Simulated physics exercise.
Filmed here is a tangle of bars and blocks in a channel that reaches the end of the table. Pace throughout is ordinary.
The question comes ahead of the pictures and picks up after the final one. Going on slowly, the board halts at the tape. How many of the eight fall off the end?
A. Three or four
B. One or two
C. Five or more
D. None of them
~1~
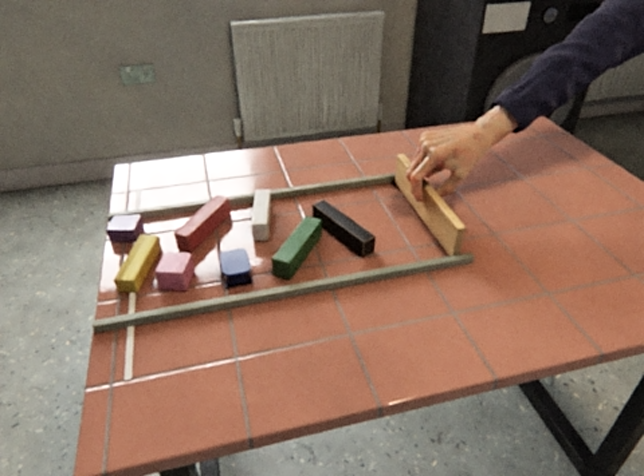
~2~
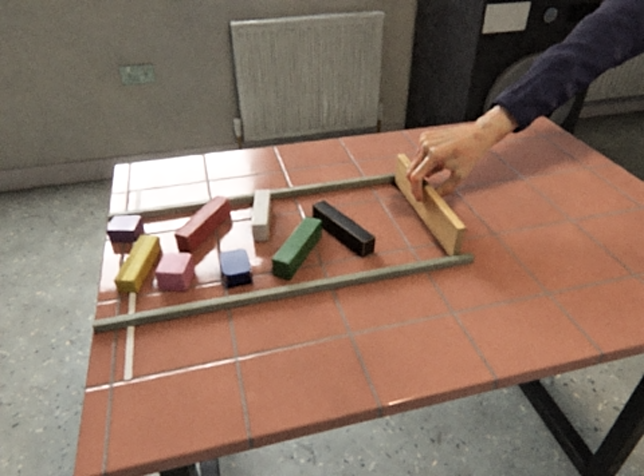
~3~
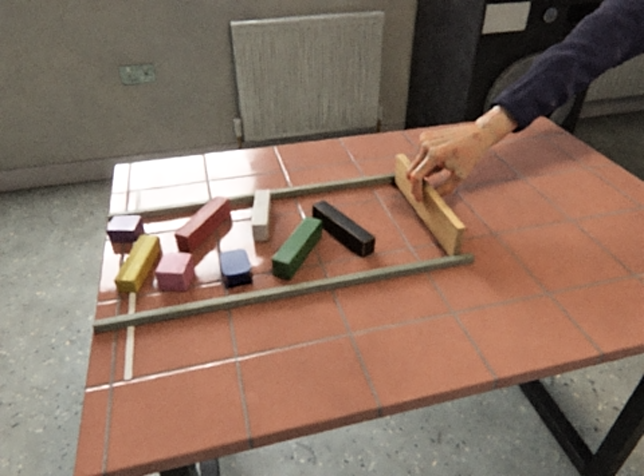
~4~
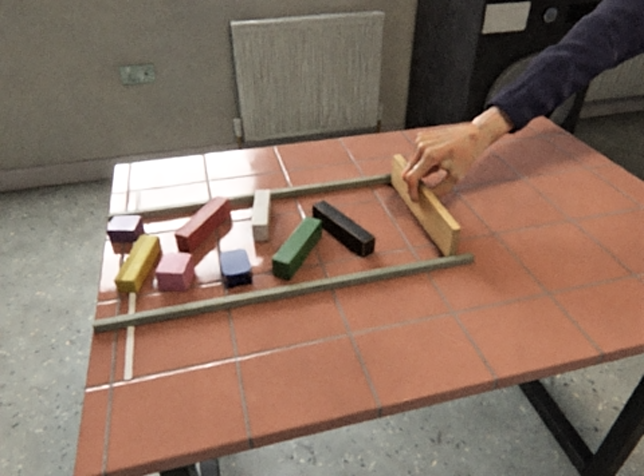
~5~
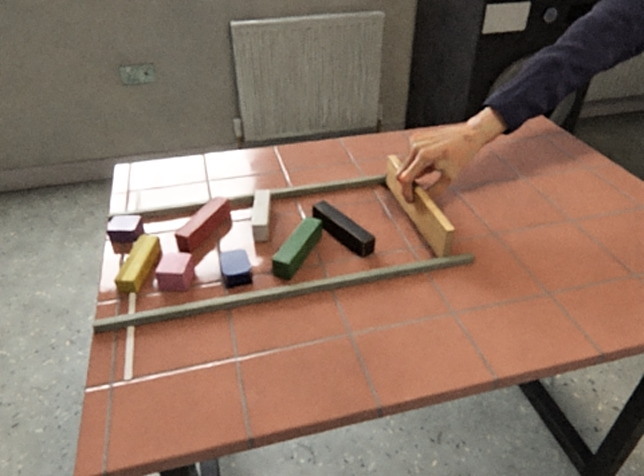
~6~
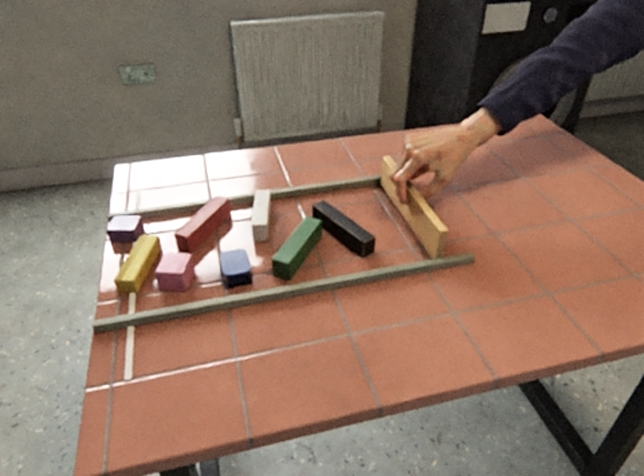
The answer is C.
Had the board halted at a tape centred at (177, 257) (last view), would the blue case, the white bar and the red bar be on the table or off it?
The blue case stays put; the white bar stays put; and the red bar stays put.
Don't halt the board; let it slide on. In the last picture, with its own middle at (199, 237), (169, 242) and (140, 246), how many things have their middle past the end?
Going through the three positions, you'd get 0, 2 and 5.
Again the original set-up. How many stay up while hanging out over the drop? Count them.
It would come to 2.
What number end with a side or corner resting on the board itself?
All in all, 2.
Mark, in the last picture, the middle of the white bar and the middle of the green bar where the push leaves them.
The white bar finishes at (108, 236); the green bar finishes at (101, 282).
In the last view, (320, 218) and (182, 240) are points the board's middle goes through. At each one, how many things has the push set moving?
First 2, after that 8.
Soon after, none off yet; purple block at rest near (126, 229); yellow stick at rest near (139, 263); pink block at rest near (176, 272).
In the end, the number that fall off is five or more; gone, blue case, red bar, pink block, yellow stick and purple block.
